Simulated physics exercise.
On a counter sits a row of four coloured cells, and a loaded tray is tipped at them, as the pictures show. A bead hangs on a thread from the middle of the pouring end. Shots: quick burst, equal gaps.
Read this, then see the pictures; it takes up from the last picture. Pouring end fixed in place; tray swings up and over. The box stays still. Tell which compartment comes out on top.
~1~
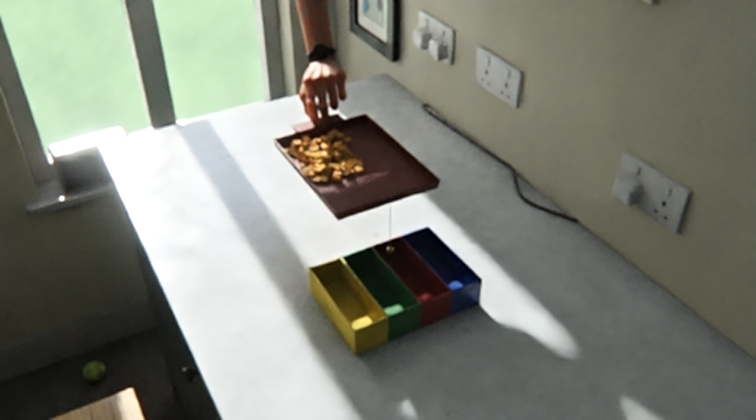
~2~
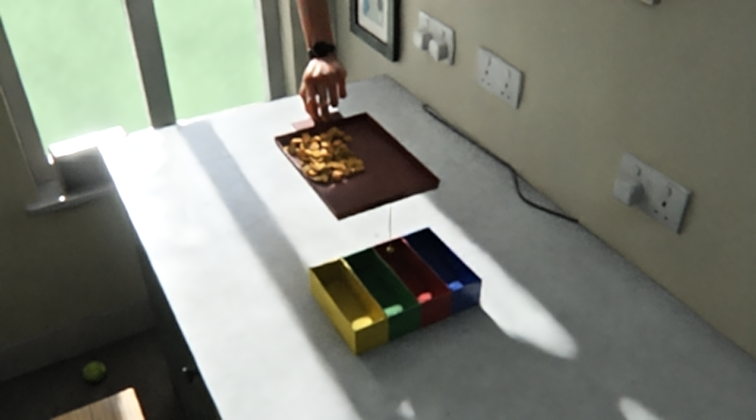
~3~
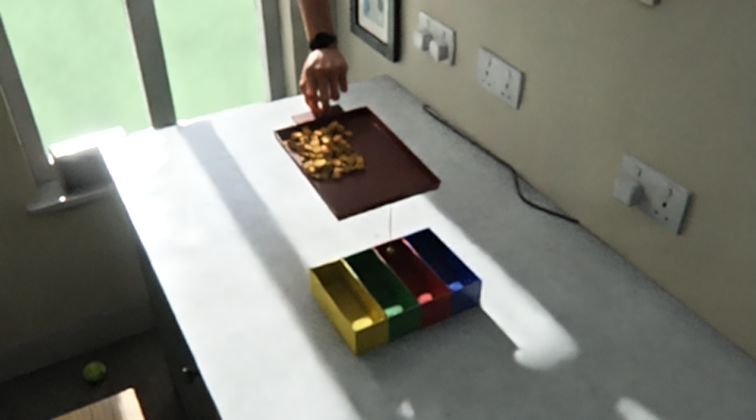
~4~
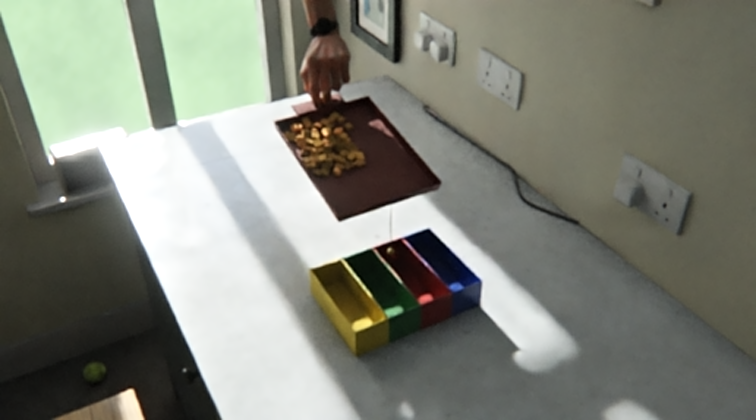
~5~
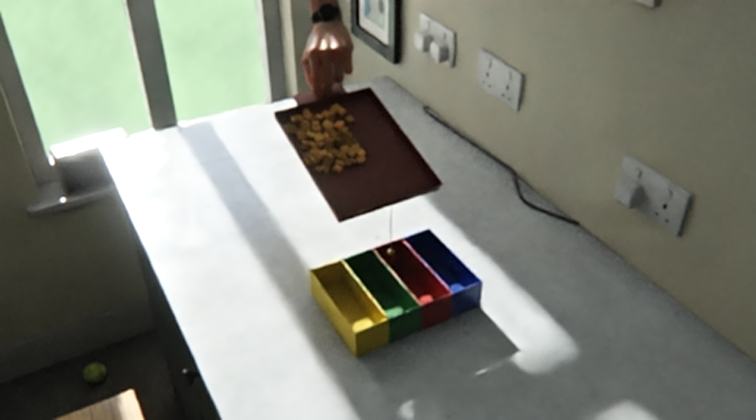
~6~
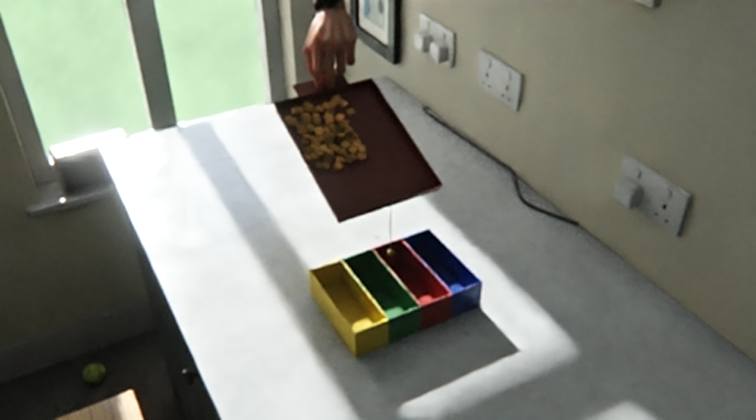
It is green that comes out on top.
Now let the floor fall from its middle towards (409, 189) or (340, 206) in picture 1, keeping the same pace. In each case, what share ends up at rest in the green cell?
The first try gives close to 0 per cent, the second close to 30 per cent.
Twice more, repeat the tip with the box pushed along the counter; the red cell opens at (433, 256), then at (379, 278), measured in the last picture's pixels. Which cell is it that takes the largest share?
So it's the cell in yellow for the first shift and that red cell for the second.
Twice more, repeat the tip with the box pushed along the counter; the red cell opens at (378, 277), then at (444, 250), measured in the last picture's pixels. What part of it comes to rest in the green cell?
20 %, then 20 %.
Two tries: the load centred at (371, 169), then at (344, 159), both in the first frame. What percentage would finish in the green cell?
First case: Some 30 %; second case: Some 40 %.
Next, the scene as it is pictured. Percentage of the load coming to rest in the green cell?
My estimate is some 50 %.
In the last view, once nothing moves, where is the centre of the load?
Roughly at pixel (394, 308).
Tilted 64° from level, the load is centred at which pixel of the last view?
I'd put it at about (374, 201).
Just after the last frame, tray tipped steeply; the larger part on the tray; about a tenth falling or outside the box.
A moment on, tray tipped past a quarter turn; roughly a third on the tray; roughly a quarter in the green cell; about a tenth in the yellow cell; about a tenth in the red cell; just a few in the blue cell; roughly a quarter falling or outside the box.
Further on, tray tipped past a quarter turn; roughly half in the green cell; roughly a quarter in the red cell; roughly a quarter in the yellow cell; about a tenth in the blue cell; just a few falling or outside the box.
When it is over, tray tipped past a quarter turn; roughly half in the green cell; roughly a quarter in the red cell; roughly a quarter in the yellow cell; about a tenth in the blue cell; just a few outside the box.
